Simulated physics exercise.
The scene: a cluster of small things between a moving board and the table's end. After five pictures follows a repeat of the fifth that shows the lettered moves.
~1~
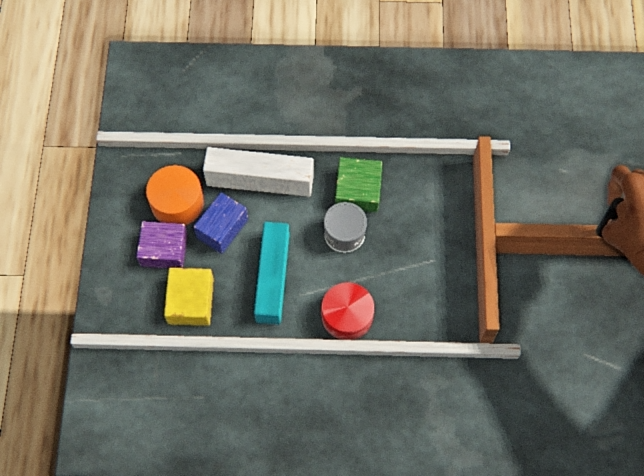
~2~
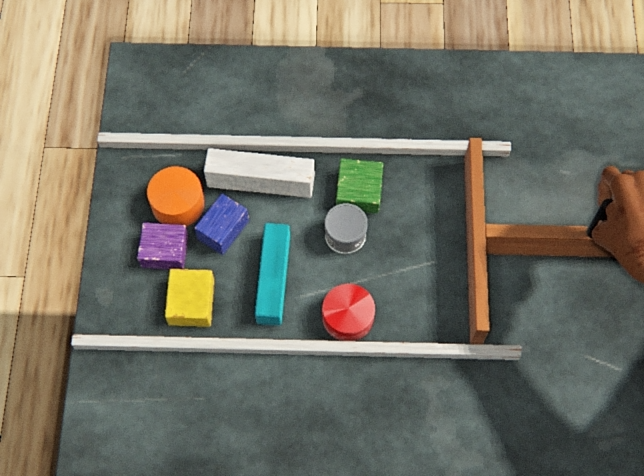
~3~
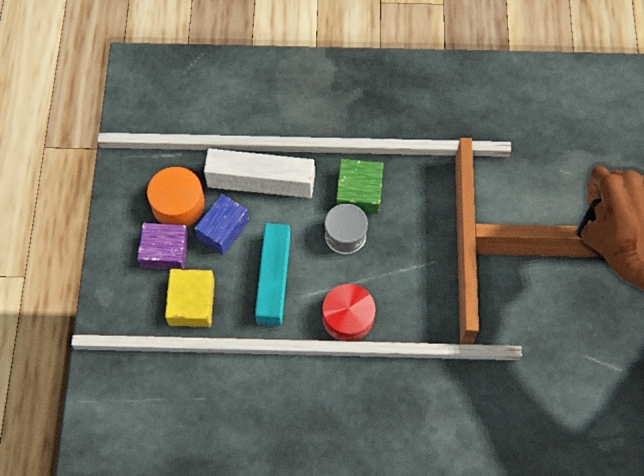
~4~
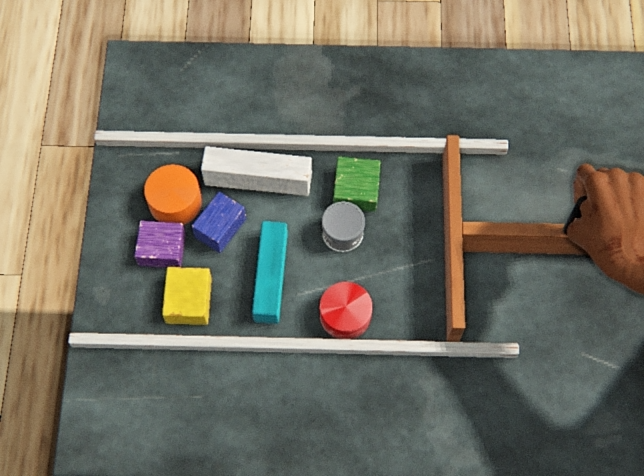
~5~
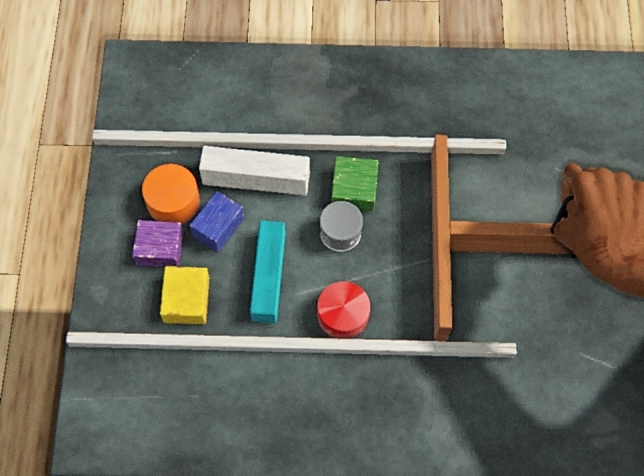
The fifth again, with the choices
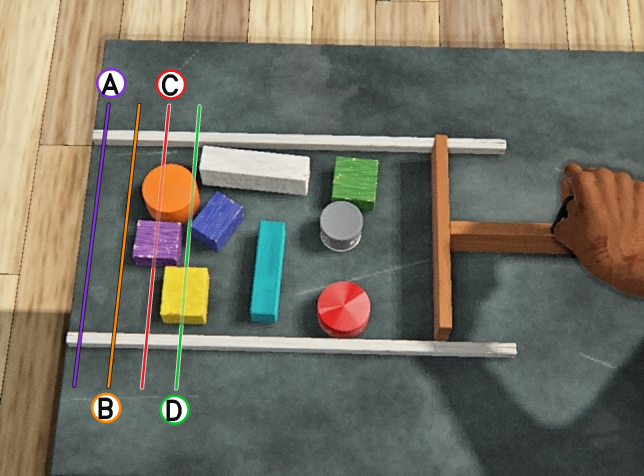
We see a hand slide a wooden T-shaped pusher steadily leftward between two pale rails on a dark tabletop, narrowing the gap to a scattered group of colourful blocks and round pieces, which stay where they are.
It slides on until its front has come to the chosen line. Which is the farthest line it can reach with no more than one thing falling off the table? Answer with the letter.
Up to line D.
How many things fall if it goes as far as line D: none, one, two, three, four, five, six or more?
By then, none.
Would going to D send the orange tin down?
By then, no.
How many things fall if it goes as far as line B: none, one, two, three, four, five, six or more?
By then, six or more.
On the marked copy, A at (92, 237); B at (125, 238); C at (156, 238); D at (189, 239).
Taking D. A third of the way, board (351, 225); red tin (317, 310); white bar (248, 172).
Two thirds of the way, board (260, 223); purple block (148, 243); orange tin (154, 191).
When it is over, board (190, 221); white bar (97, 149); yellow block (84, 297); none fallen.
As for the rest, A drops nine; B drops six; C drops four.
